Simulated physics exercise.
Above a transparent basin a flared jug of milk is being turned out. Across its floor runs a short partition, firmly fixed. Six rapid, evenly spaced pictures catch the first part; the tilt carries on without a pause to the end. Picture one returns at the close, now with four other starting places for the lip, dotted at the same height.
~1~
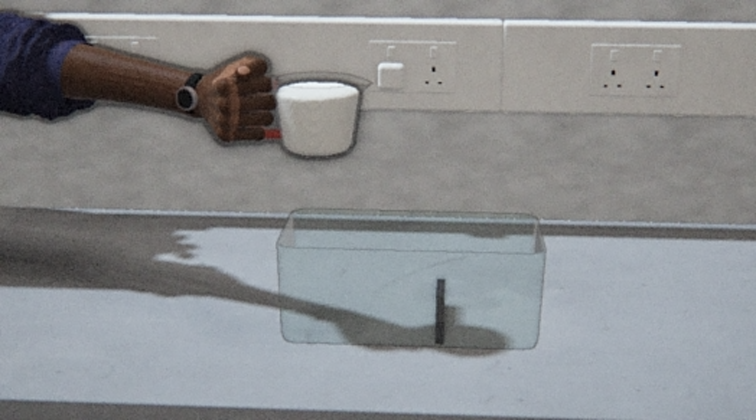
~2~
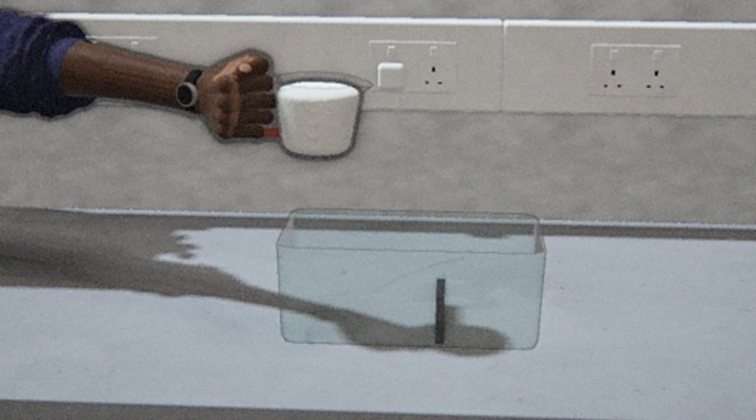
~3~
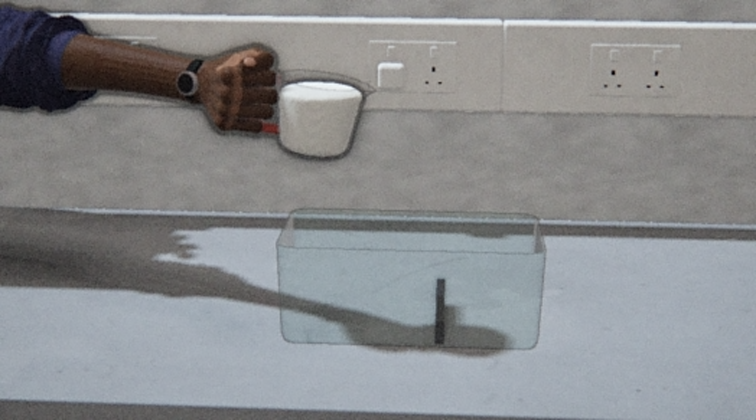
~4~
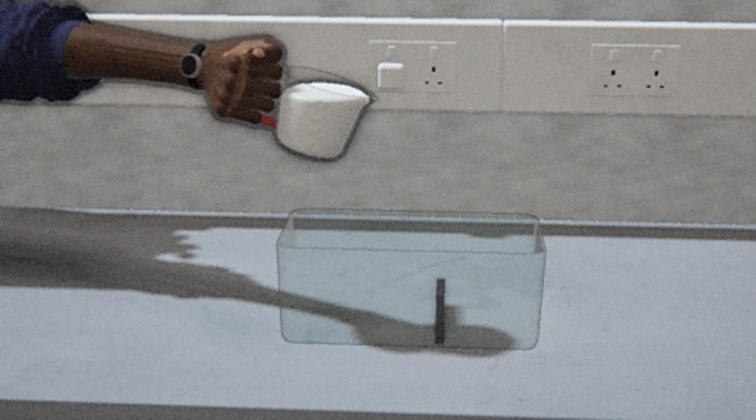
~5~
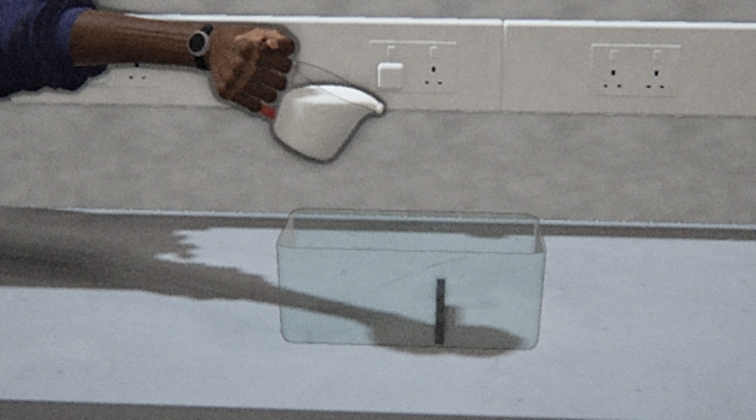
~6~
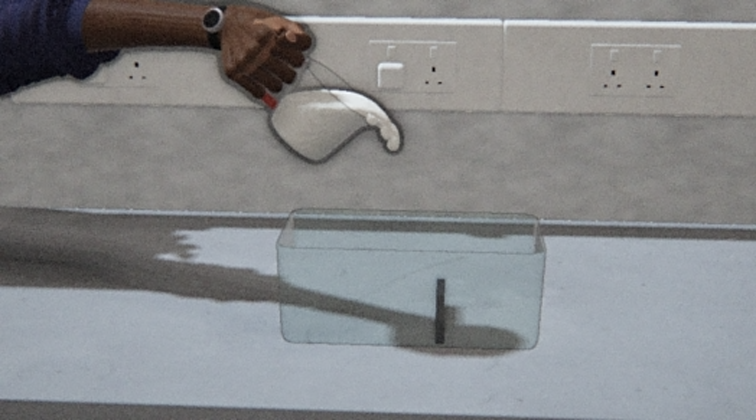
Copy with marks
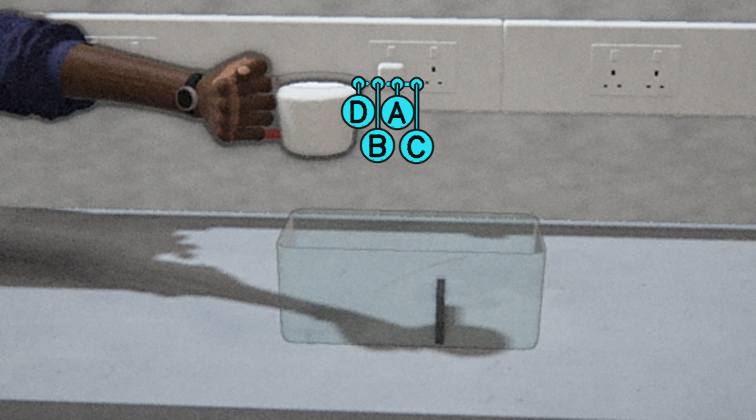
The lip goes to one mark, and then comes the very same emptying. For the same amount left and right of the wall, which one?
The best spot is A.
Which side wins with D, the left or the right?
The left one.
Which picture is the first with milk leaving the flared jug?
In picture 5.
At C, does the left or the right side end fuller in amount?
The right side.
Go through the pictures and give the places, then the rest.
The first frame shows upright, lip at (371, 83); basin from (281, 340) to (538, 348); top of the wall at (441, 299); nothing has left yet.
The second frame shows upright, lip at (372, 85); nothing has left yet.
The third frame shows tipped about 7°, lip at (375, 90); nothing has left yet.
The fourth frame shows tipped about 16°, lip at (378, 99); nothing has left yet.
The fifth frame shows tipped about 27°, lip at (380, 111); milk is over the lip, down to (380, 111).
The sixth frame shows tipped about 40°, lip at (379, 125); milk is over the lip, down to (394, 146).
On the marked copy, A at (397, 84); B at (377, 83); C at (416, 84); D at (358, 83).
With A, about 45 % ends left of the wall and 54 % right of it.
With B, about 77 % ends left of the wall and 21 % right of it.
With C, about 24 % ends left of the wall and 75 % right of it.
With D, about 89 % ends left of the wall and 8 % right of it; 3 % is lost outside.
